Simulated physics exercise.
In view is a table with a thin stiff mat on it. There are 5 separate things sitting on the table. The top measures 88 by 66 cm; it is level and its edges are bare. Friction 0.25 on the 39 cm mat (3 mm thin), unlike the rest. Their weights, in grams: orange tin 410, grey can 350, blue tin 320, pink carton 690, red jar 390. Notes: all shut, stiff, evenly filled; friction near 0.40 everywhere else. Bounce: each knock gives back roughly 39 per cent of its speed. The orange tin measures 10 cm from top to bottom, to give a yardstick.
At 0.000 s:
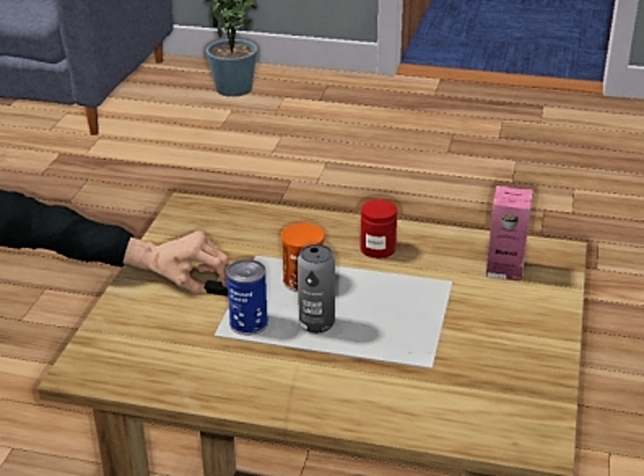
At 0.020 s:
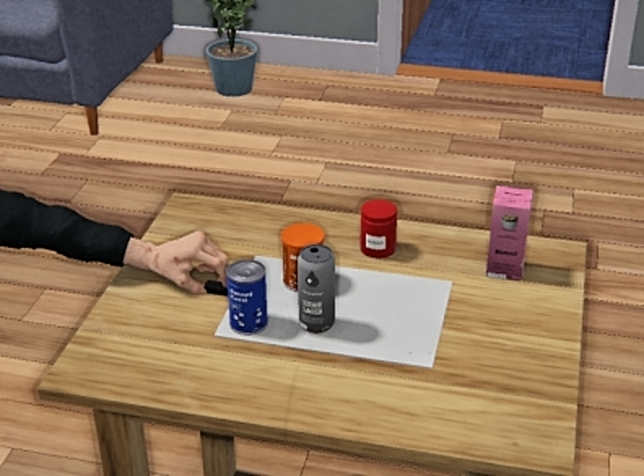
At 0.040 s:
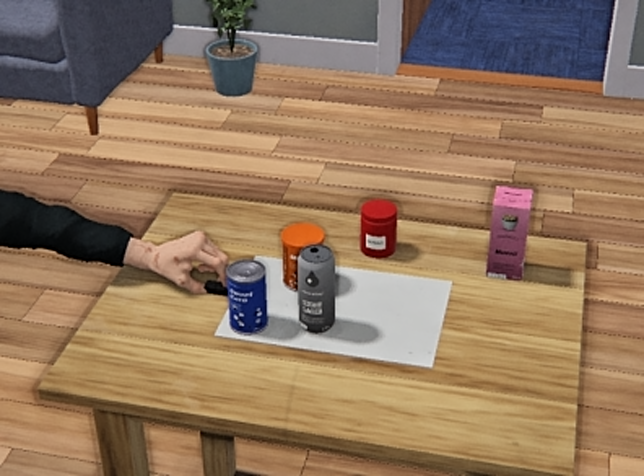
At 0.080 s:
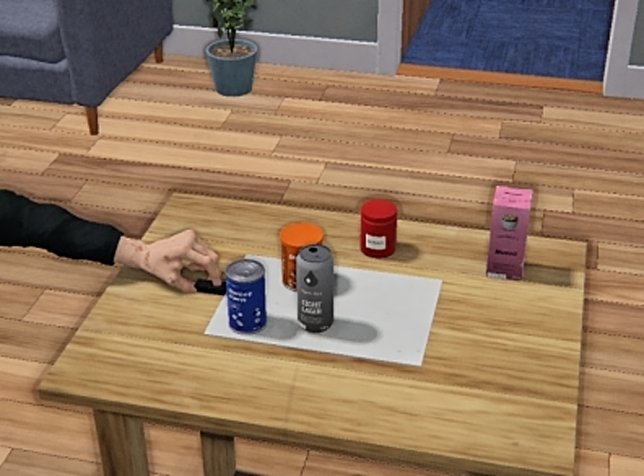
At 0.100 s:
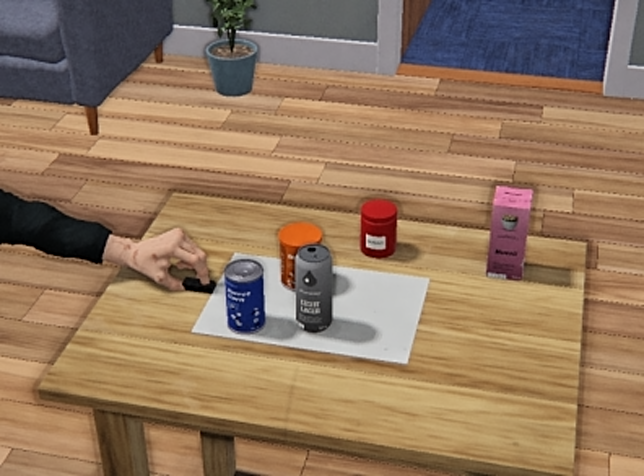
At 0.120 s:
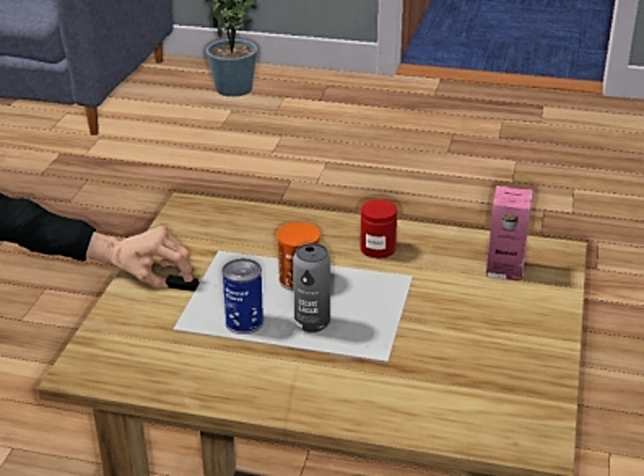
A hand slowly pulls a white mat left across a wooden table beneath three containers.
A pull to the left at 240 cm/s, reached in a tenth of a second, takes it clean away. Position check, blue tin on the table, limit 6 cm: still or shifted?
It will not stay where it was.
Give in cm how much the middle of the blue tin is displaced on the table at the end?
It ends up around 10 cm from its start.
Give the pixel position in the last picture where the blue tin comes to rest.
The resting point is around (193, 291).
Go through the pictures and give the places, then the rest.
Mat out by 0 cm; blue tin (248, 297); orange tin (303, 258), in the first frame.
Mat out by 0 cm; pink carton (509, 234); red jar (379, 229), in the second frame.
Mat out by 0 cm; orange tin (303, 258); grey can (317, 290), in the third frame.
Mat out by 2 cm; pink carton (509, 234); red jar (379, 229), in the fourth frame.
Mat out by 4 cm; orange tin (301, 257); grey can (314, 289), in the fifth frame.
Mat out by 8 cm; blue tin (243, 296); pink carton (509, 234), in the sixth frame.
By 0.22 s, mat out by 31 cm; blue tin 4 cm from its spot near (226, 294); grey can 4 cm from its spot; orange tin 4 cm from its spot.
By 0.32 s, mat out by 55 cm; blue tin 9 cm from its spot near (199, 292); grey can tilted 10°; orange tin 7 cm from its spot.
By 0.52 s, mat out by 96 cm; blue tin 10 cm from its spot near (193, 290); orange tin 8 cm from its spot; grey can 5 cm from its spot.
When it is over (1.4 s), not toppled but over 6 cm from the start, orange tin and blue tin; the other 3 within 6 cm of the start. End places, in pixels of the last picture, blue tin near (193, 291).
